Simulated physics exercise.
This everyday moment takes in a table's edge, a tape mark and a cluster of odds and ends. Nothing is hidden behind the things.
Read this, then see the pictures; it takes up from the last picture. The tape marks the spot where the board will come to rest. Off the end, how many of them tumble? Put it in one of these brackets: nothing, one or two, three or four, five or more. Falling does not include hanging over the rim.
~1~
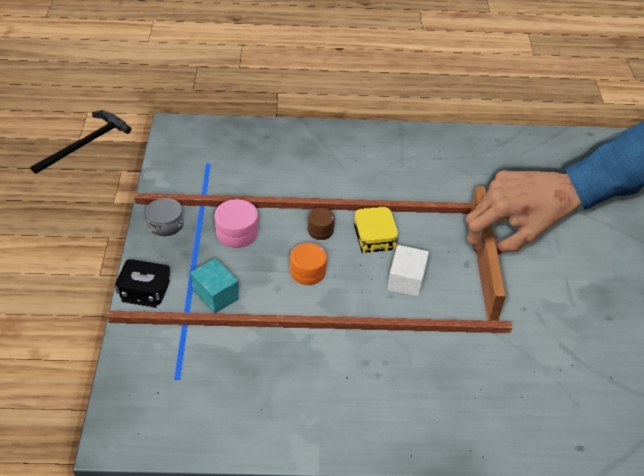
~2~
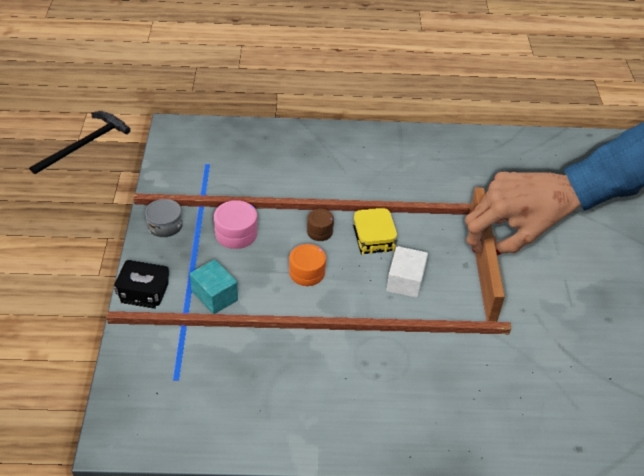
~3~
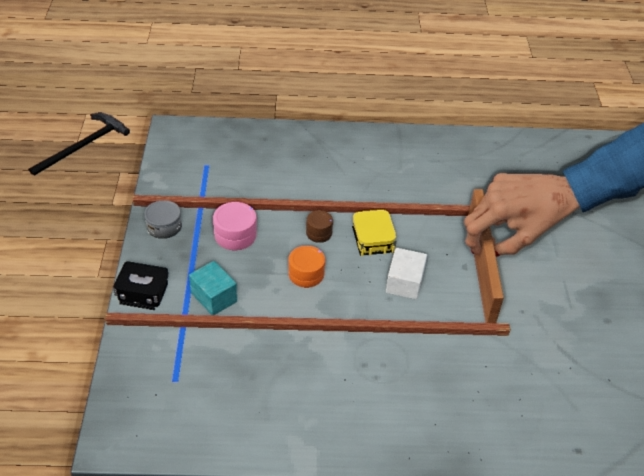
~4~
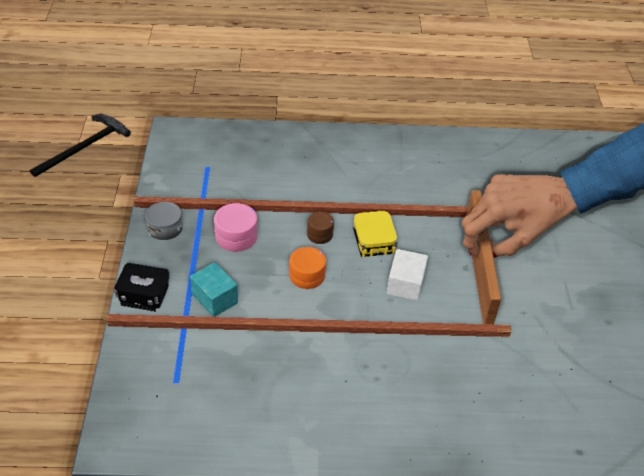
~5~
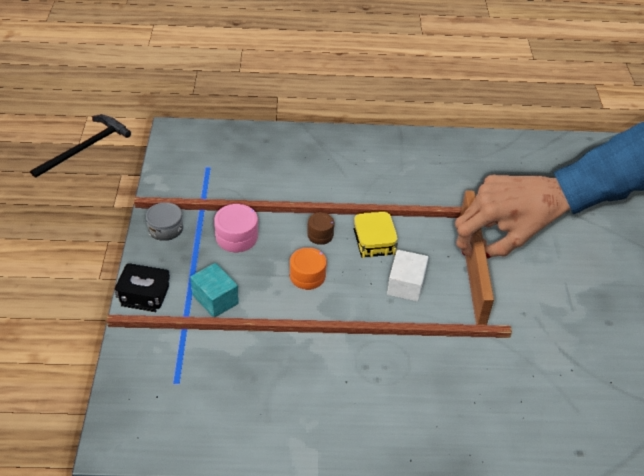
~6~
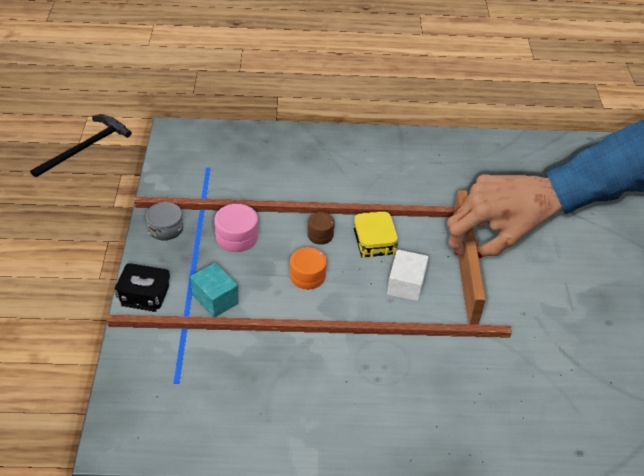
After that push only one or two come off the table.
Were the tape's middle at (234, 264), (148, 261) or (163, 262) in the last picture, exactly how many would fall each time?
In order, 0, 5 and 5.
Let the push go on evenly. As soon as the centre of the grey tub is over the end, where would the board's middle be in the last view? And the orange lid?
First near (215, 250), second near (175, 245).
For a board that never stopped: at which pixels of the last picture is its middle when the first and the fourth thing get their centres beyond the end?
First: Around (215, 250). Next: Around (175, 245).
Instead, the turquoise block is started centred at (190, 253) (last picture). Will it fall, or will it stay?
Note: From that start it slides off.
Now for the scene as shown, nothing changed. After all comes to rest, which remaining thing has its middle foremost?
Result - the black case.
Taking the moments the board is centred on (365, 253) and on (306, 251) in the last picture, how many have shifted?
3 by the first point, 5 by the second.
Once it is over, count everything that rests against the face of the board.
At rest, 3 are in contact.
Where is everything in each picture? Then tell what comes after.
In the first frame, black case (144, 284); grey tub (165, 217); turquoise block (215, 286); board (486, 252); tape (195, 259).
In the second frame, grey tub (164, 218); board (485, 253).
In the third frame, turquoise block (213, 288); orange lid (307, 267).
In the fourth frame, black case (143, 287); pink lid (236, 228).
In the fifth frame, grey tub (165, 222); white block (408, 275).
In the sixth frame, black case (144, 288); grey tub (165, 222); turquoise block (215, 290); board (468, 256); tape (194, 262).
Early on, none off yet; black case at rest near (144, 288); grey tub at rest near (165, 222); turquoise block at rest near (215, 290).
Finally, the number that fall off is one or two; lost, pink lid and grey tub.
